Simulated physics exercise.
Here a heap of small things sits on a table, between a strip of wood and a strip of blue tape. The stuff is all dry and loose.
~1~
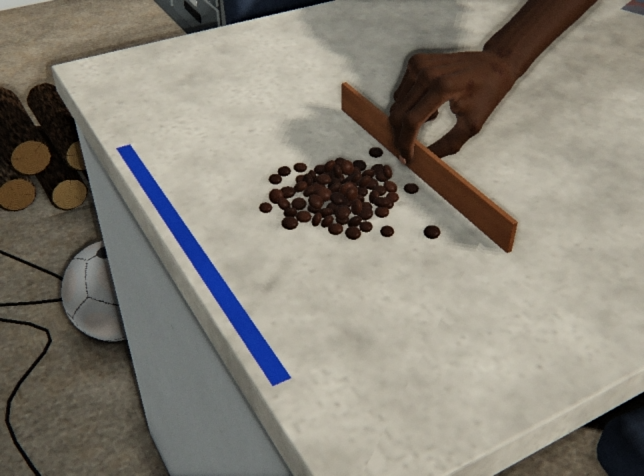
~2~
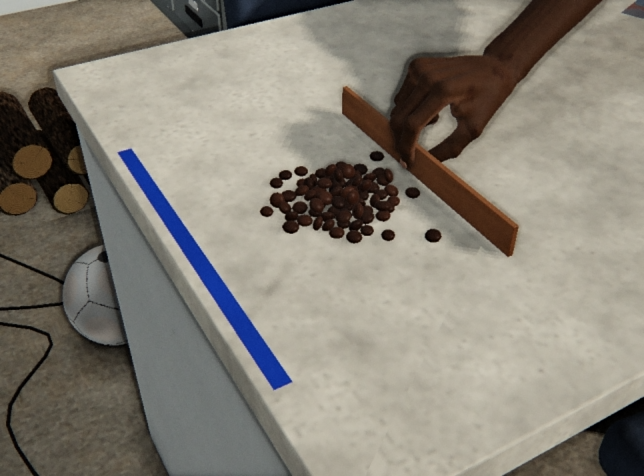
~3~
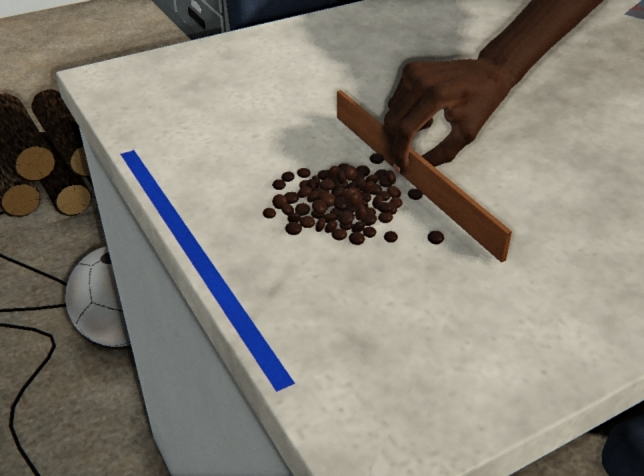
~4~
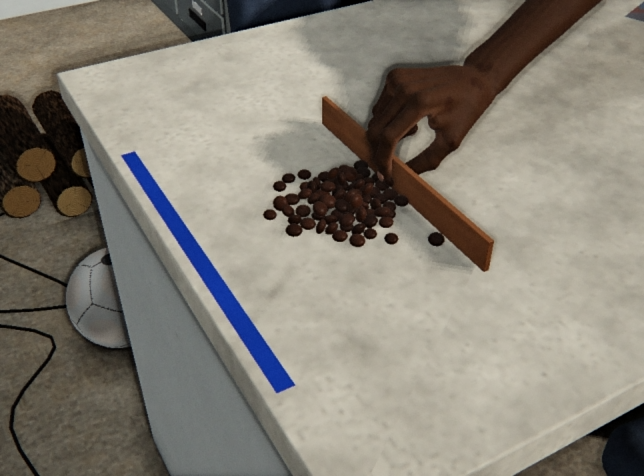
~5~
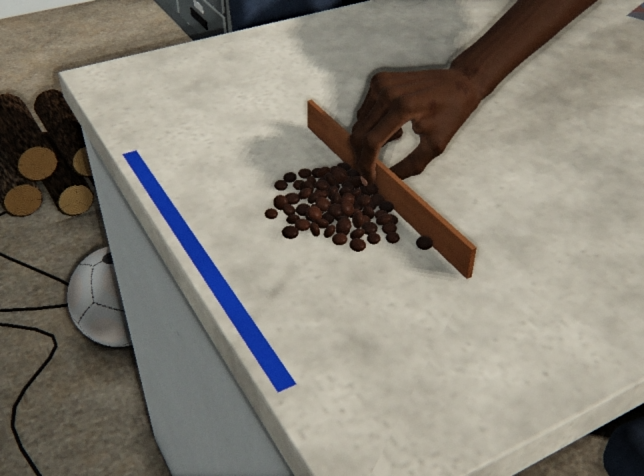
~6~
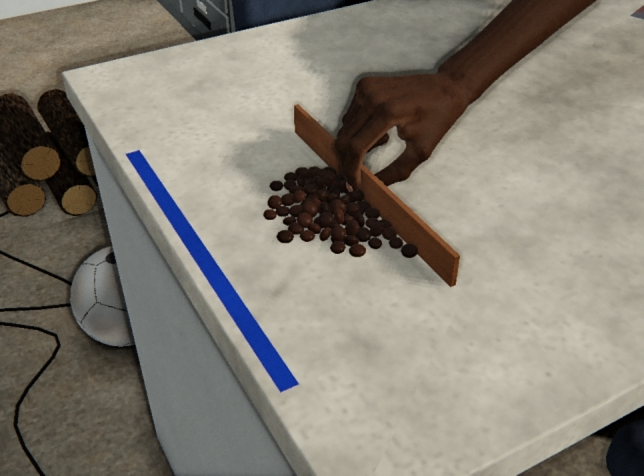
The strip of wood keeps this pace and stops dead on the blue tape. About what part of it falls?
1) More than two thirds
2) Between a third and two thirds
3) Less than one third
Option 1: More than two thirds.
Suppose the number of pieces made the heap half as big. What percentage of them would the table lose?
I'd say close to 80 per cent.
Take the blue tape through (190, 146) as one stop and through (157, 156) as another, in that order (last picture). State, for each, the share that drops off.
About 10 and 60 per cent.
Shortly afterwards, strip of wood still moving, near (278, 199); heap all on the table, its front near (205, 252).
Next, strip of wood stopped at the blue tape; heap the bulk over the edge.
In the end, strip of wood stopped at the blue tape; heap the bulk over the edge.
